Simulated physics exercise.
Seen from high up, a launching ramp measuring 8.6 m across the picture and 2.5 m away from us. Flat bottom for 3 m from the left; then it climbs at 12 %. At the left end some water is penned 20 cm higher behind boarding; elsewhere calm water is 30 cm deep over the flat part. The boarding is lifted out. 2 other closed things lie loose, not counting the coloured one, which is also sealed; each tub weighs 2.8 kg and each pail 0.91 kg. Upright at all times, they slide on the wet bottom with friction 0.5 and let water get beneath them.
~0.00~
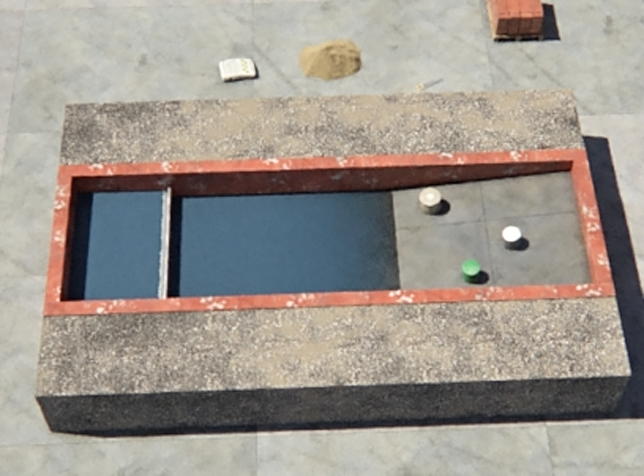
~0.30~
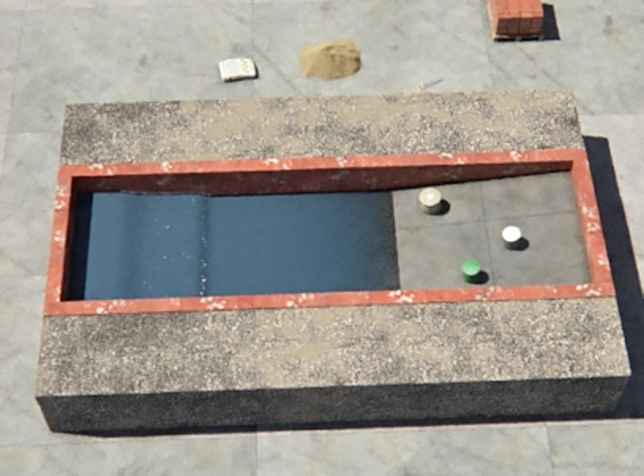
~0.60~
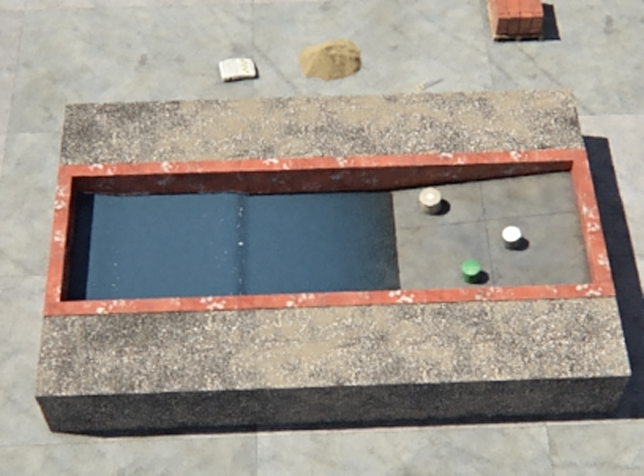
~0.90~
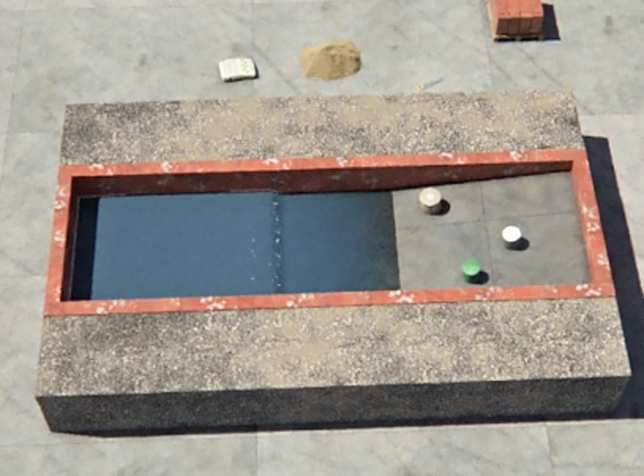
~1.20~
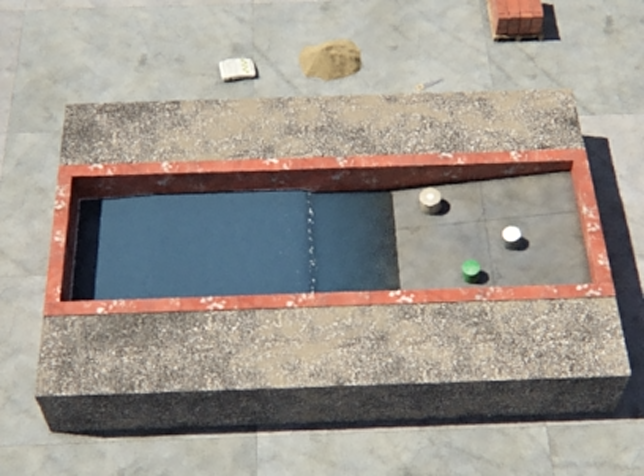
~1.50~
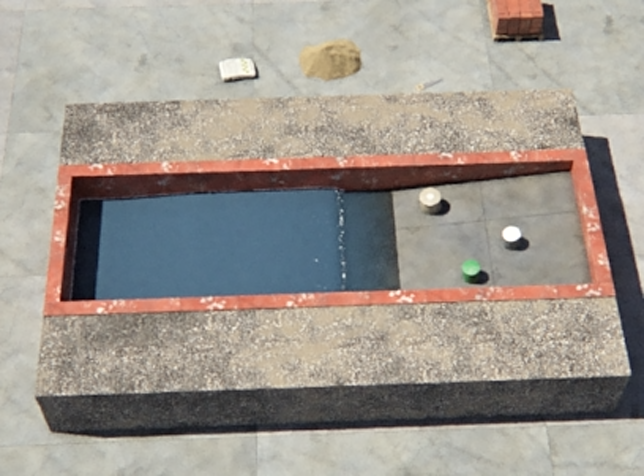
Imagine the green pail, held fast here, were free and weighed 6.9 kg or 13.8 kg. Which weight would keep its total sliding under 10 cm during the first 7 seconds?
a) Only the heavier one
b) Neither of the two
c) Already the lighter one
The answer is c.
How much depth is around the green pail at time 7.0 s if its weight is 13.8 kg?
1 cm, roughly.
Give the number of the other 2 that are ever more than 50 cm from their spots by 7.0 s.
2.
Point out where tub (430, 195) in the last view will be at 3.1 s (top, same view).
Somewhere near (461, 193) in the last view.
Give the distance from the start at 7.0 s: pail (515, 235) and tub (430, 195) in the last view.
In that order: 200 cm, 200 cm.
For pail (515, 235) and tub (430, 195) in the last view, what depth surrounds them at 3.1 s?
Some 0 cm at the first, some 4 cm at the second.
After 2.1 s the green pail would be 0 cm from its start with 6.9 kg and 0 cm from its start with 13.8 kg; 0 cm of water round it then.
After 3.1 s the green pail would be 0 cm from its start with 6.9 kg and 0 cm from its start with 13.8 kg; 4 cm of water round it then.
After 4.9 s the green pail would be 0 cm from its start with 6.9 kg and 0 cm from its start with 13.8 kg; 5 cm of water round it then.
After 7.0 s the green pail would be 0 cm from its start with 6.9 kg and 0 cm from its start with 13.8 kg; 1 cm of water round it then.
